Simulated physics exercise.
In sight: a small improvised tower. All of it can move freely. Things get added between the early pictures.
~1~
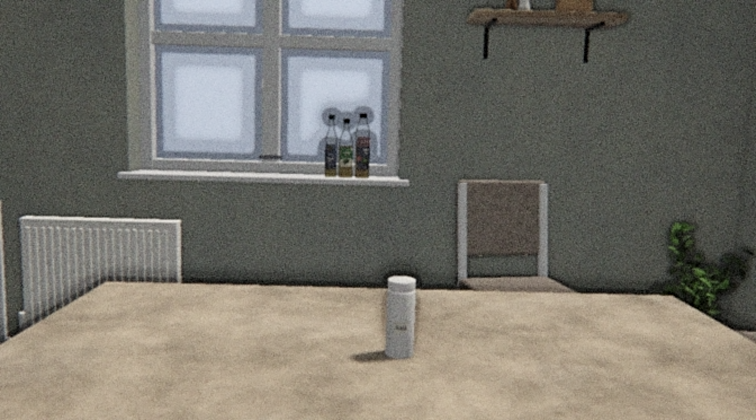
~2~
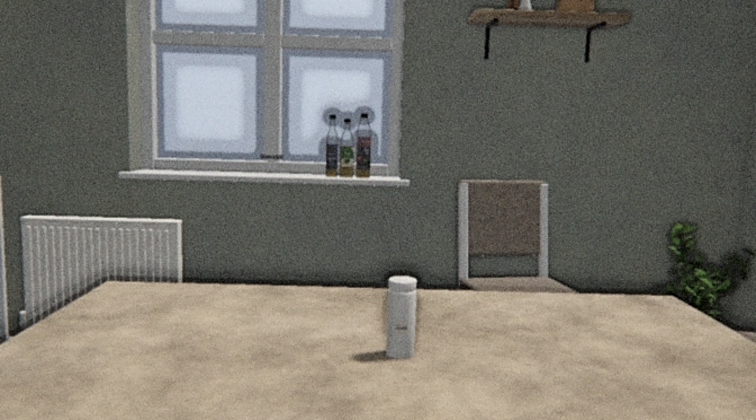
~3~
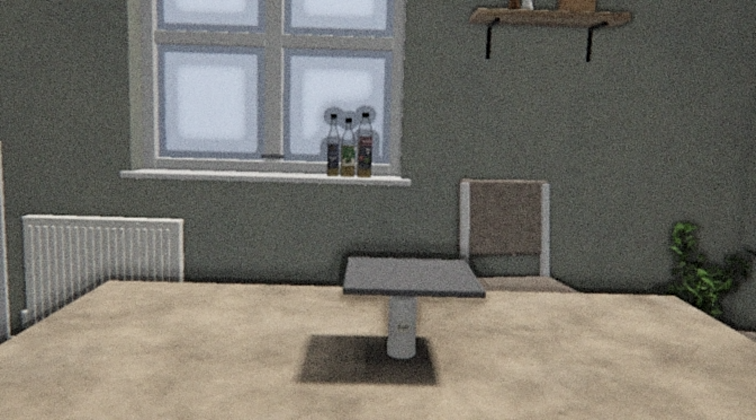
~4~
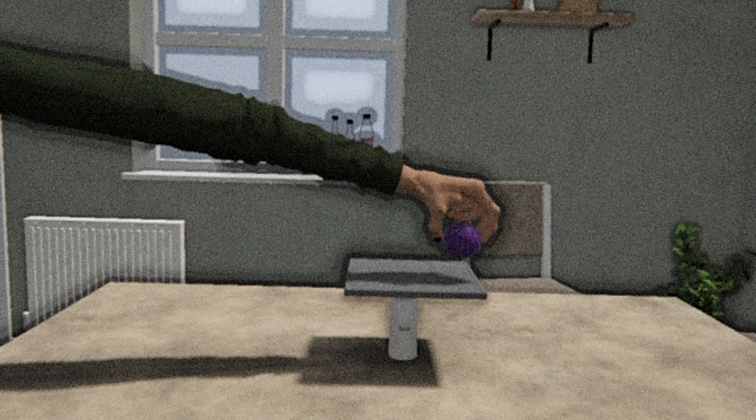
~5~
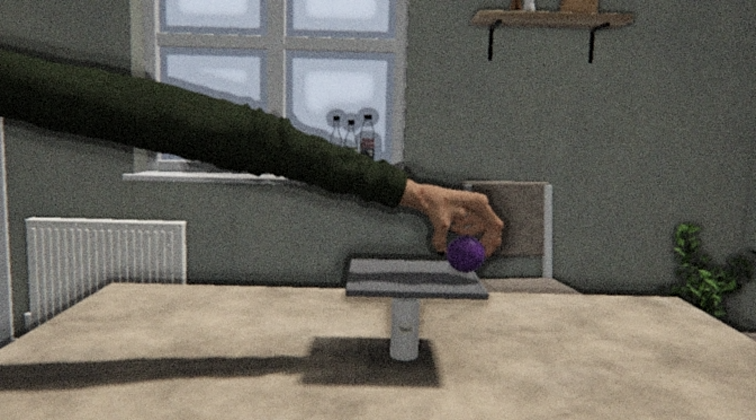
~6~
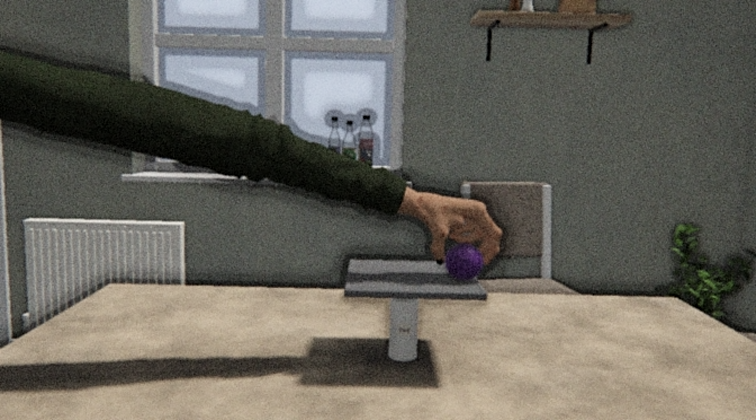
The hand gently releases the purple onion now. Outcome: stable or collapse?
Looks to me like it is not stable after that.
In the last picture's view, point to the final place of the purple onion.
Look around (462, 346) in the final frame.
Then, 0.30 s after the last picture, purple onion now fallen; grey lid tipped 65° from how it was.
Then, 0.40 s after the last picture, grey lid on its side.
Then, 0.60 s after the last picture, grey lid now fallen; white shaker tipped 3° from how it was.
At rest, fallen, grey lid and purple onion; white shaker in place. Seen from the same camera at the end, purple onion near (462, 346). The stack gives way.
